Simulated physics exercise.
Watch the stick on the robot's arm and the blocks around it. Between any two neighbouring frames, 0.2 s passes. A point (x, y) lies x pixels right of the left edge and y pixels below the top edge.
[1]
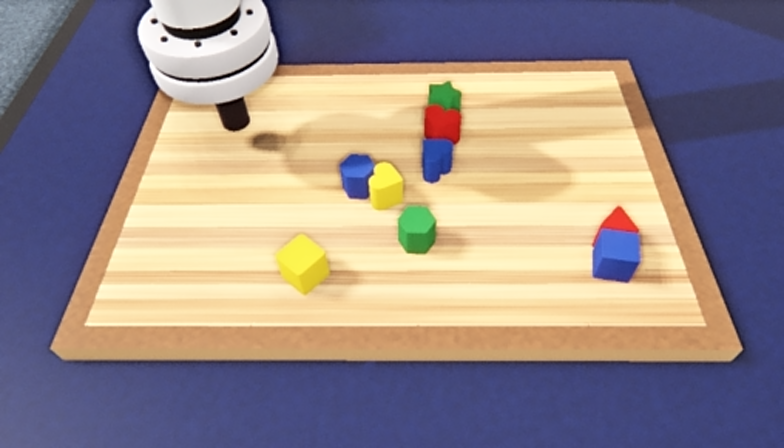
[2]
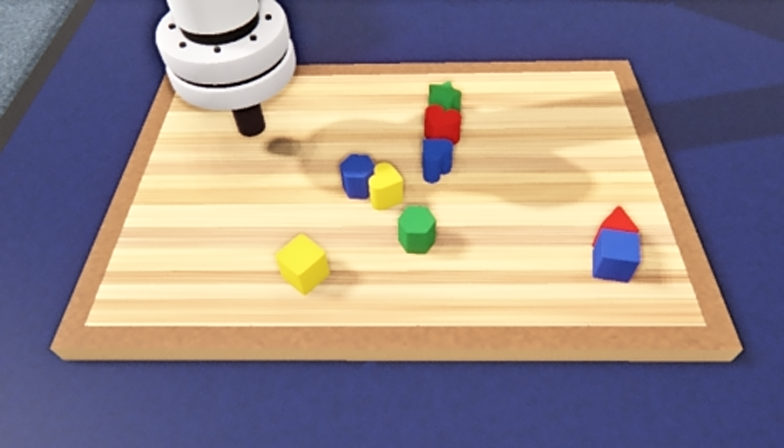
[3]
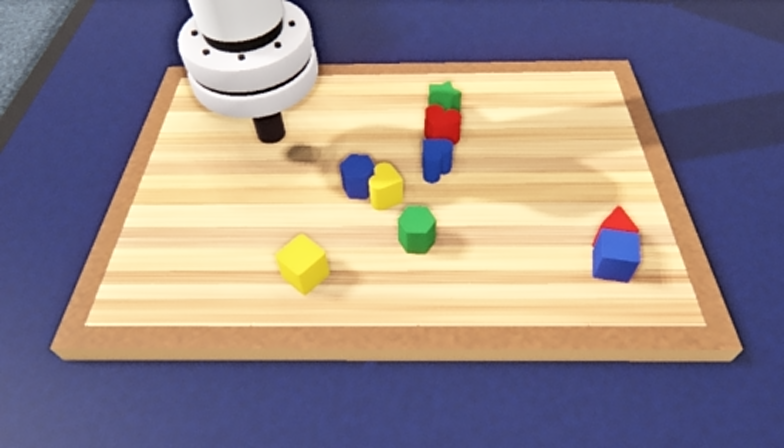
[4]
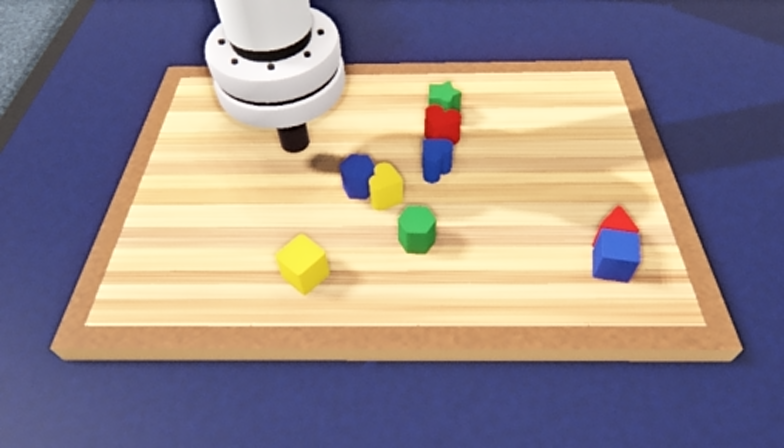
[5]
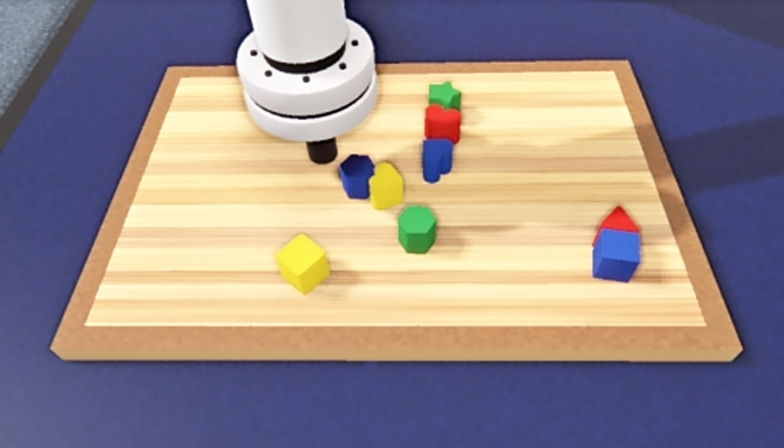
A white robot arm with a dark stick moved steadily right and slightly down over a wooden board, nearing the blue hexagon beside the yellow heart, while all the colourful blocks stayed still.
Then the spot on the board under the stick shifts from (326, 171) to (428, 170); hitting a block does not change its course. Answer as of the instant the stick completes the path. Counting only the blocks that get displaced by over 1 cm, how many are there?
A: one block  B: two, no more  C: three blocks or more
My pick is C.
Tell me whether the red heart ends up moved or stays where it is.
It will be resting on its spot.
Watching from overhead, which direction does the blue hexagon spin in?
From the top, the block rotates clockwise.
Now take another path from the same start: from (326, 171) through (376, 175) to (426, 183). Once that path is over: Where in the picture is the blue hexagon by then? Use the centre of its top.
Its top face will be centred at roughly (381, 177).
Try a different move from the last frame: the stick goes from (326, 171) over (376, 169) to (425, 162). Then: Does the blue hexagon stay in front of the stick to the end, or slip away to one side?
Final position: To the side or behind.
What follows on the original path. One third of the way, stick at (359, 155); blue hexagon at (369, 169), turned 35° clockwise; yellow heart at (392, 180).
Two thirds of the way, stick at (393, 154); blue hexagon at (374, 171), turned 55° clockwise; yellow heart at (396, 184), turned 15° clockwise.
At the end, stick at (428, 153); blue hexagon at (374, 171), turned 55° clockwise; yellow heart at (396, 184), turned 15° clockwise; blue heart at (456, 149); red heart not moved.
